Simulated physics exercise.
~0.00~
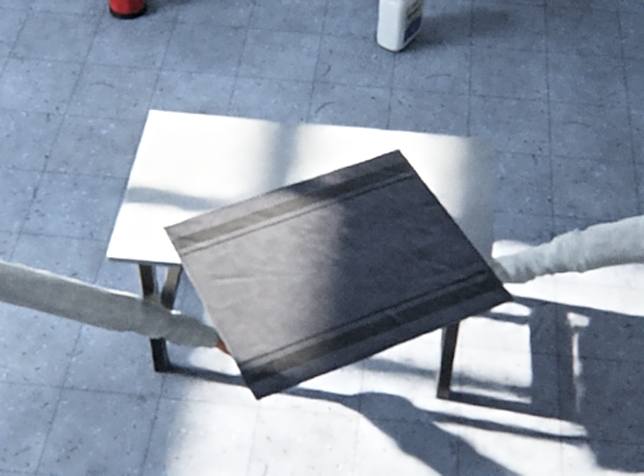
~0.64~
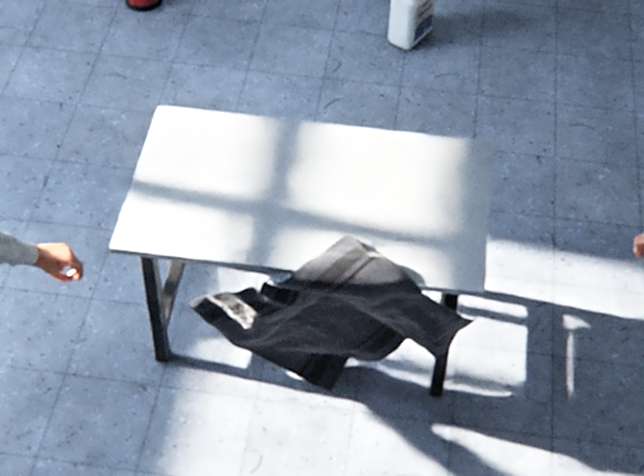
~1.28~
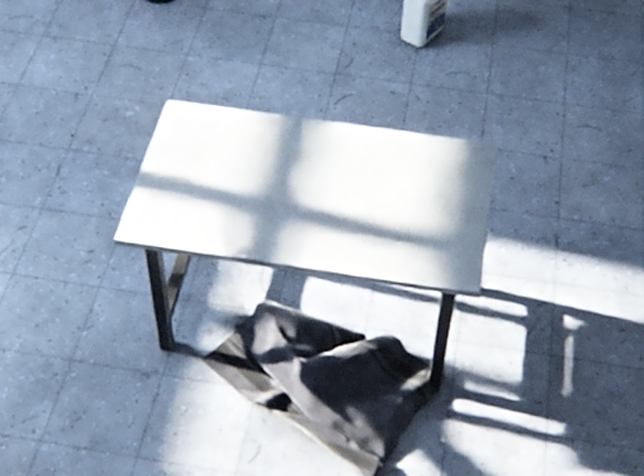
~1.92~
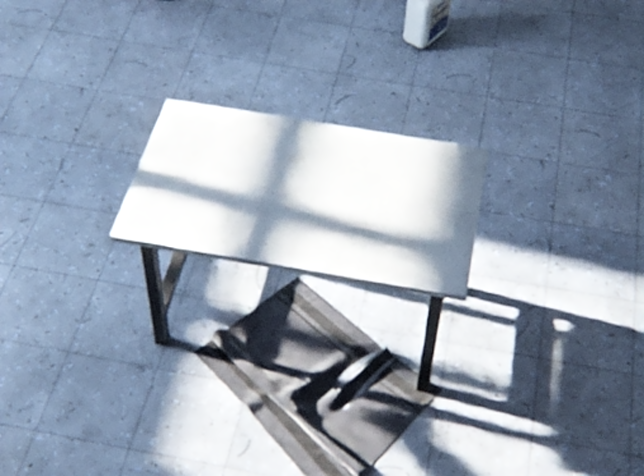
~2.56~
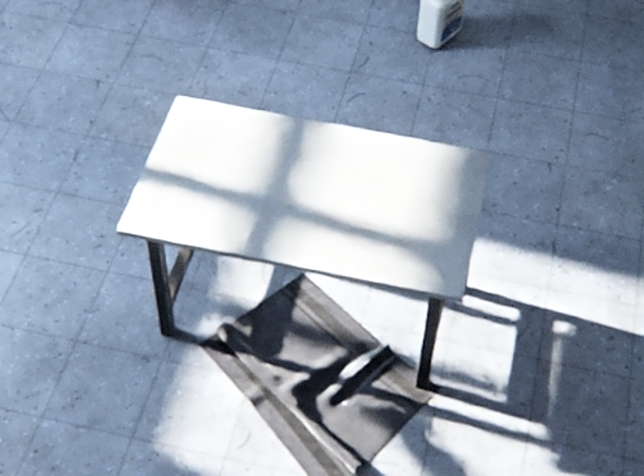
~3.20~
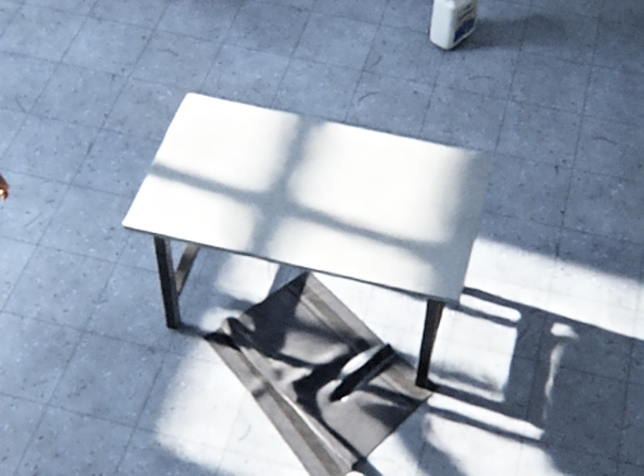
The clip opens with two sleeved arms holding a dark gray tea towel with striped borders flat above a white side table in a sunlit, tiled room. The hands let go and draw apart, and the cloth drops across the table's near edge, with only a small part of it over the top. It slides off that edge and falls in a crumpled heap on the floor. The folds then settle, leaving it spread mostly flat with a few wrinkles. As the view drifts slightly, the towel stays on the floor and the tabletop remains bare.
